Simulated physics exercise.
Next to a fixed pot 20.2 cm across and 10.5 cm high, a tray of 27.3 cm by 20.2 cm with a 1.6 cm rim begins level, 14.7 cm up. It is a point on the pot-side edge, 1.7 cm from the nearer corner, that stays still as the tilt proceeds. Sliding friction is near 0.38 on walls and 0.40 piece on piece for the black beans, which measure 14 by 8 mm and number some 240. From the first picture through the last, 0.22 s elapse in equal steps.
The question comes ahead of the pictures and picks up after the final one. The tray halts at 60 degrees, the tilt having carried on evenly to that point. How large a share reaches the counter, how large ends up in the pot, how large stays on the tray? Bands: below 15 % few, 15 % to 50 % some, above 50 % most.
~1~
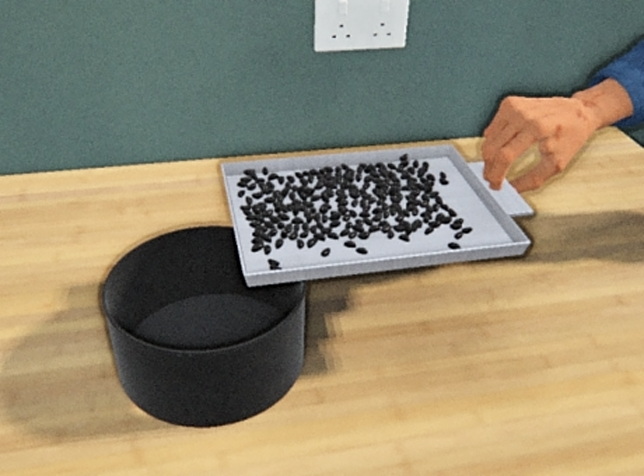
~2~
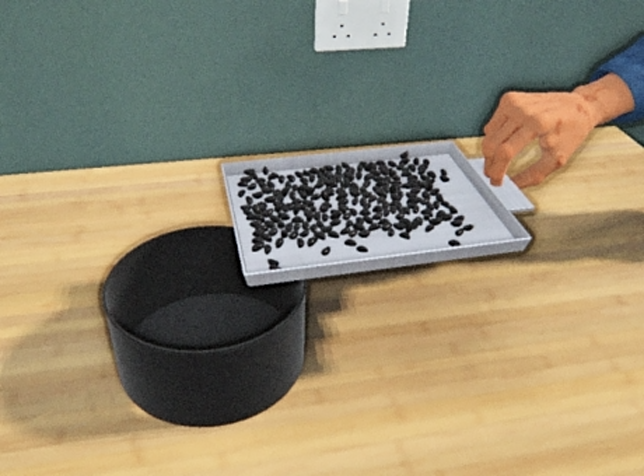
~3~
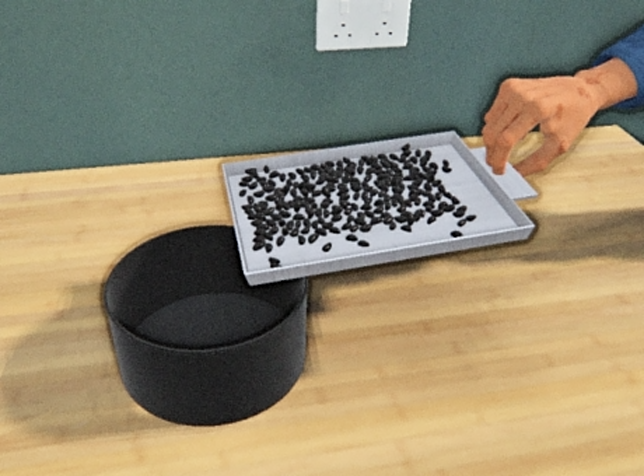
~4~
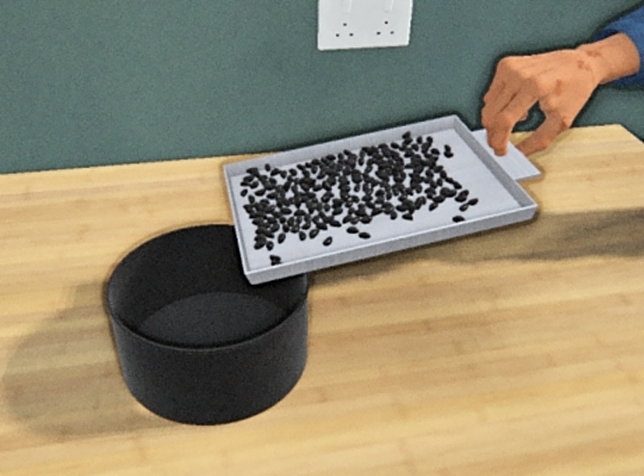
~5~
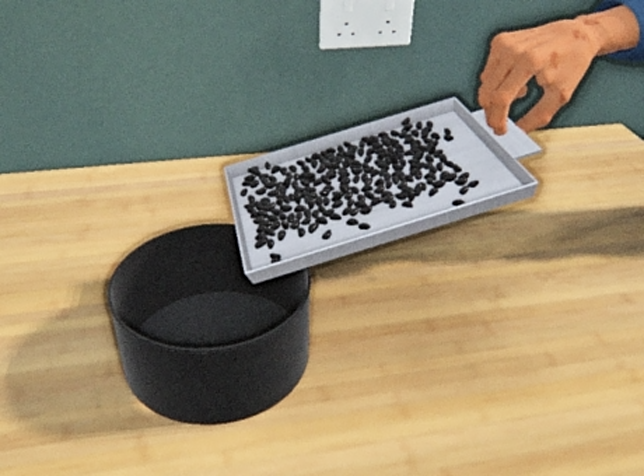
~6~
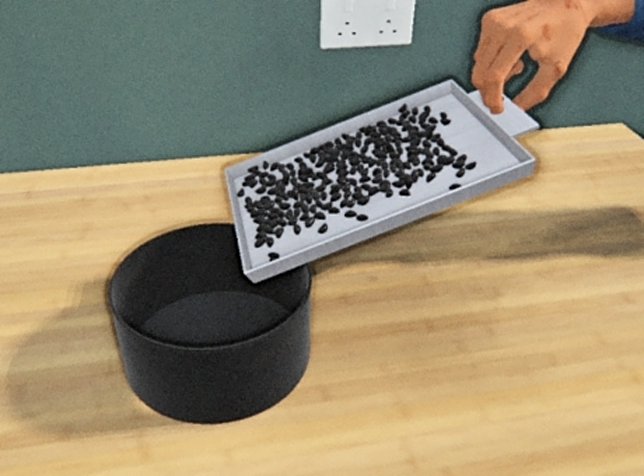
Result: Counter: Some, pot: Some, left on the tray: Some.
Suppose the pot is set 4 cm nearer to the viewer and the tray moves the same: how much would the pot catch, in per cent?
20 per cent.
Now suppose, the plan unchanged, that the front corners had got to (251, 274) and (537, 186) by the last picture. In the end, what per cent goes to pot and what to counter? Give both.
The pot gets 50 and the counter 20.
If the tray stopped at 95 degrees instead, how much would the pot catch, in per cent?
Pot share: About 65 per cent.
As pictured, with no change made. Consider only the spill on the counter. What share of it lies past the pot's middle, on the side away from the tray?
That works out to about 70 percent.
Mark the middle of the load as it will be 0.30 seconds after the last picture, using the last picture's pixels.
Close to pixel (275, 168).
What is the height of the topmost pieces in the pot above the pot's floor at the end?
It gets to about 1.5 cm.
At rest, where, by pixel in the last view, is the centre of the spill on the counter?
I'd put it near (162, 270).
Then, 0.18 s after the last picture, tilt 40 degrees; the tray holds 100 %, the pot 0 %.
Then, 0.30 s after the last picture, tilt 55 degrees; the tray holds 100 %, the pot 0 %.
Then, 0.55 s after the last picture, tilt 60 degrees; the tray holds 50 %, the pot 25 %.
In the end, counter 30 %, pot 35 %, tray 35 %.
